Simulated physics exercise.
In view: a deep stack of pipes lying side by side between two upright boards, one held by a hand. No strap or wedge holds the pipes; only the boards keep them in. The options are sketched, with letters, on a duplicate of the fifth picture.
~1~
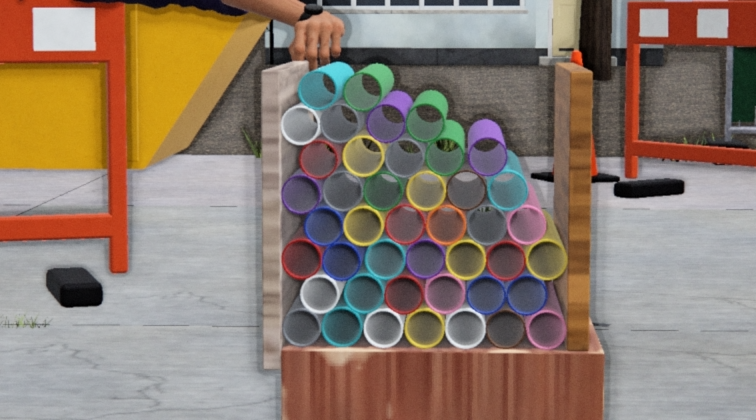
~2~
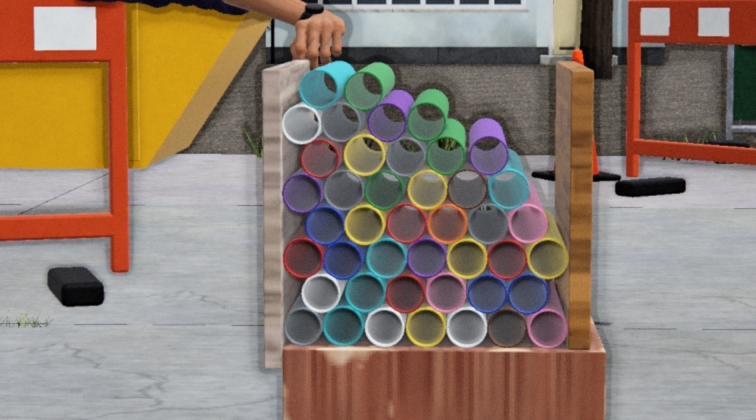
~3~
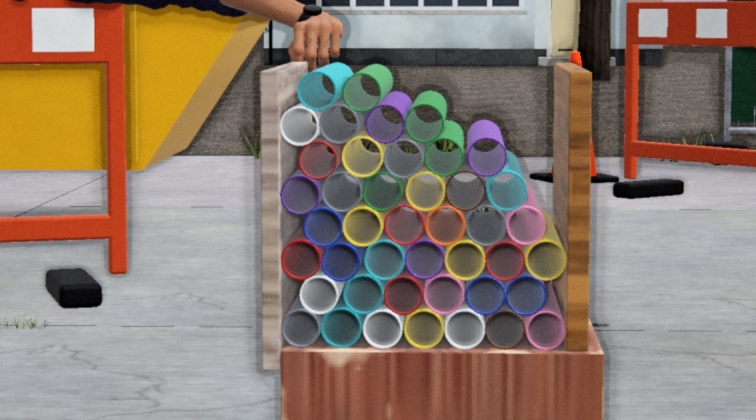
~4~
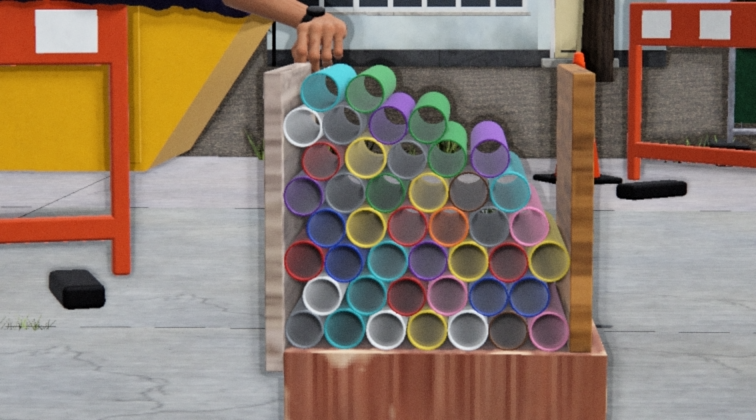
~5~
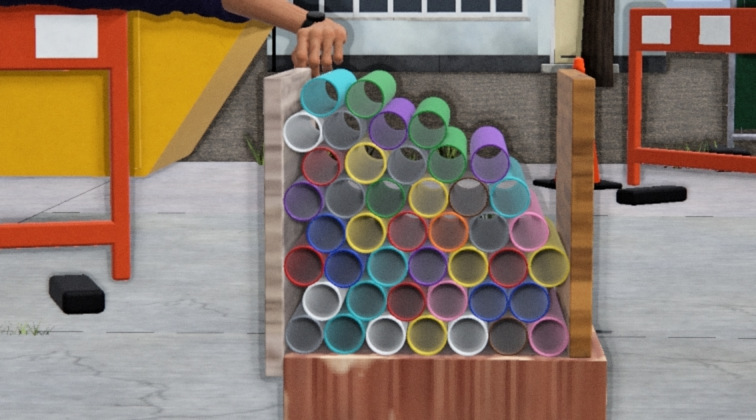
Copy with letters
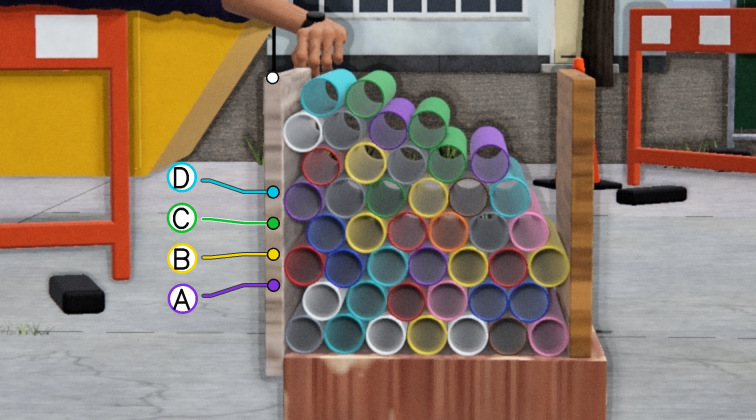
On a paved yard seen from the front at close range, orange-and-white barriers, a yellow skip and a grey wall stand behind. A deep stack of open-ended pipes in red, blue, yellow, green, purple, white, grey and teal lies between two upright boards on a reddish-brown wooden base, higher on the left, where a hand grips the board. The hand and pipes stay in place while the view shifts very slightly.
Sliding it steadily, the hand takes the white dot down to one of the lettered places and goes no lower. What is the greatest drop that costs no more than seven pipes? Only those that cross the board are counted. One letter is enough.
The lowest mark that will do is A.
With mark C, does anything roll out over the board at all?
Yes, at C.
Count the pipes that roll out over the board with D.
At D the number is two.
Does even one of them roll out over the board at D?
Yes.
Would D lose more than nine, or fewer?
Fewer than nine.
On the copy, A at (274, 285); B at (273, 254); C at (273, 223); D at (273, 192); the white dot at (273, 78).
On A. First, top of the board (283, 165).
Then, top of the board (284, 260).
Finally, top of the board (284, 284), six out over the board.
By contrast, B six out over the board; C two out over the board; D two out over the board.
